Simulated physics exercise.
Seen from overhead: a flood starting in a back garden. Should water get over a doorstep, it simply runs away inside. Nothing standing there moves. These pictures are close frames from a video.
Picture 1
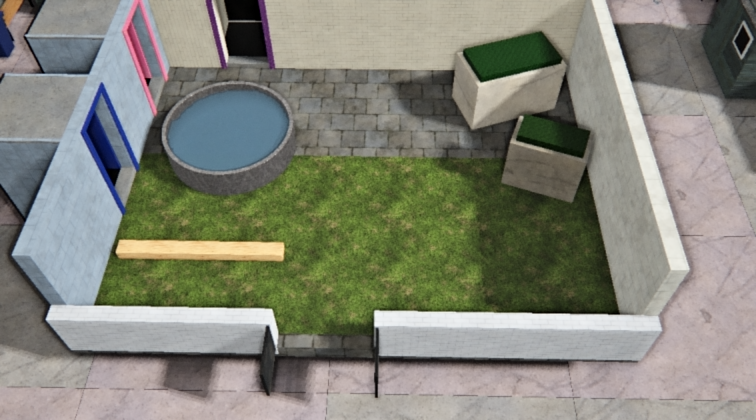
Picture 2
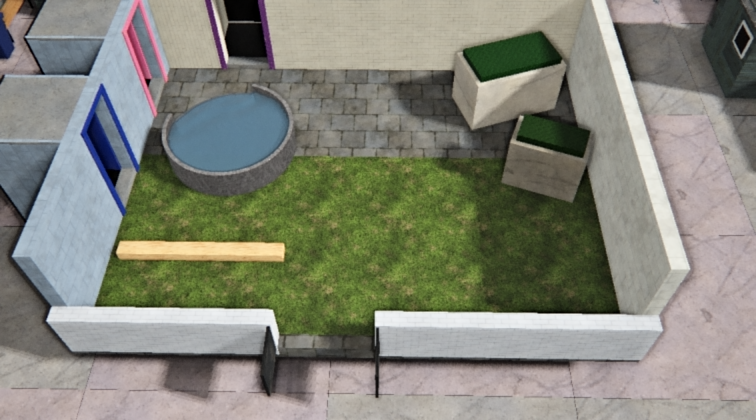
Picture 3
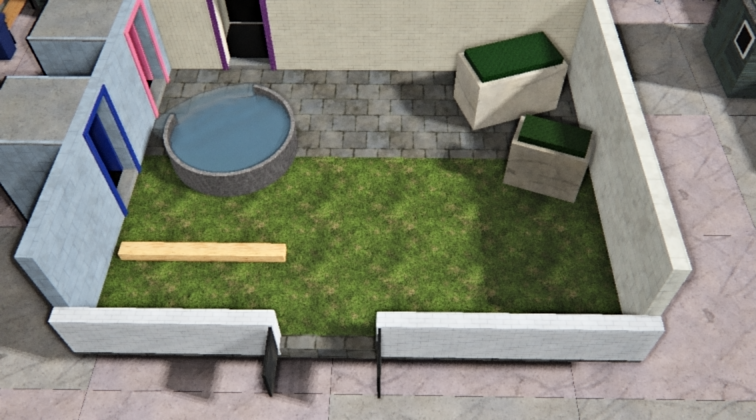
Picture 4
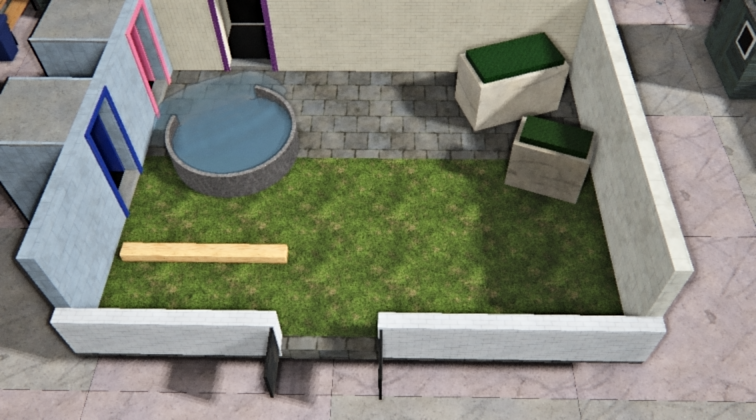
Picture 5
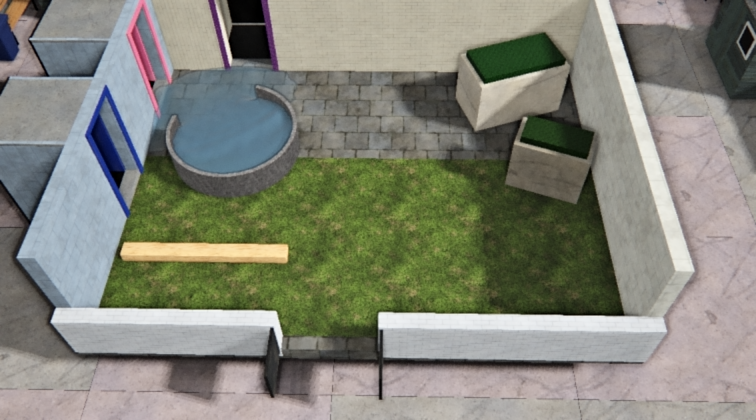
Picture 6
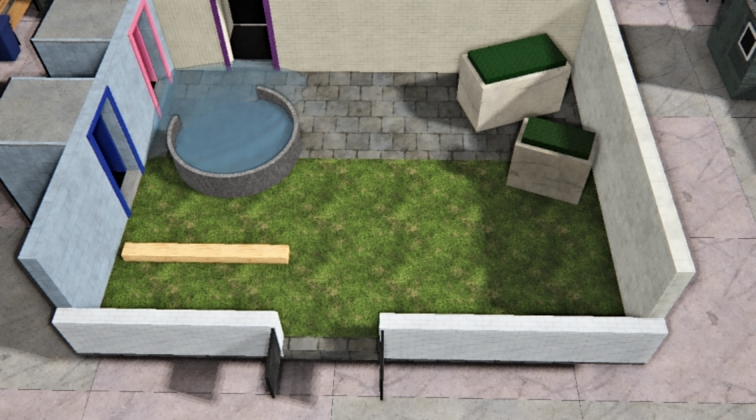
Walled back garden with a round stone pool, its far rim opening and water spreading out over the grey paving behind it.
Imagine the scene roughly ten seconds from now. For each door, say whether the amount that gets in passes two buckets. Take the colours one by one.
One by one: Blue door: Up to two buckets; pink door: Above two buckets; purple door: Above two buckets.
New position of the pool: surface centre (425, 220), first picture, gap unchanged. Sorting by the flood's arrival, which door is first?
The door marked purple comes first.
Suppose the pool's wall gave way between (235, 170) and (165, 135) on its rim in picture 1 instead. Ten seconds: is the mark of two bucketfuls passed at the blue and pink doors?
One by one: Blue ends up above; pink ends up below.
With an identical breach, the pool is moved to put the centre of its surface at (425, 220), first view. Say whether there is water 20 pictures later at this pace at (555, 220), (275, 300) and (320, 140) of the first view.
Bone-dry, bone-dry, soaked.
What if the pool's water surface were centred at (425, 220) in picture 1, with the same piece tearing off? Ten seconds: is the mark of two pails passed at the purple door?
Checking each in turn, the purple door comes in short.
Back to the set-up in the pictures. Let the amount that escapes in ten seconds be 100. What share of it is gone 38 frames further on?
I'd put it near 100 in a hundred.
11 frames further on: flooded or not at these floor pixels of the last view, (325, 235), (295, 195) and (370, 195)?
First spot spared, second spot spared, third spot spared.
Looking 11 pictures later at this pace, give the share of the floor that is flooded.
Roughly 15 percent, I reckon.
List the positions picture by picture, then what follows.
In the first picture, the round pool at (229, 128) is whole and still.
In the second picture, the front is at a hidden place, out from the gap on the round pool's far side.
In the third picture, water pours out on the round pool's far side and has run to (156, 128).
In the fourth picture, water pours out on the round pool's far side and has run to (281, 88).
In the fifth picture, water pours out on the round pool's far side and has run to (279, 71).
In the sixth picture, the front is at (294, 72), out from the gap on the round pool's far side.
A moment on, water covers 10 % of the floor; the blue door not reached, the pink door under two buckets in, the purple door over two buckets in.
Next, water covers 15 % of the floor; the blue door wet at the sill, nothing in, the pink door far over two buckets in, the purple door over two buckets in.
Then, water covers 25 % of the floor; the blue door wet at the sill, nothing in, the pink door far over two buckets in, the purple door far over two buckets in.
Later, water covers 50 % of the floor; the blue door wet at the sill, nothing in, the pink door far over two buckets in, the purple door far over two buckets in.
In the end, water covers 75 % of the floor; the blue door wet at the sill, nothing in, the pink door far over two buckets in, the purple door far over two buckets in.
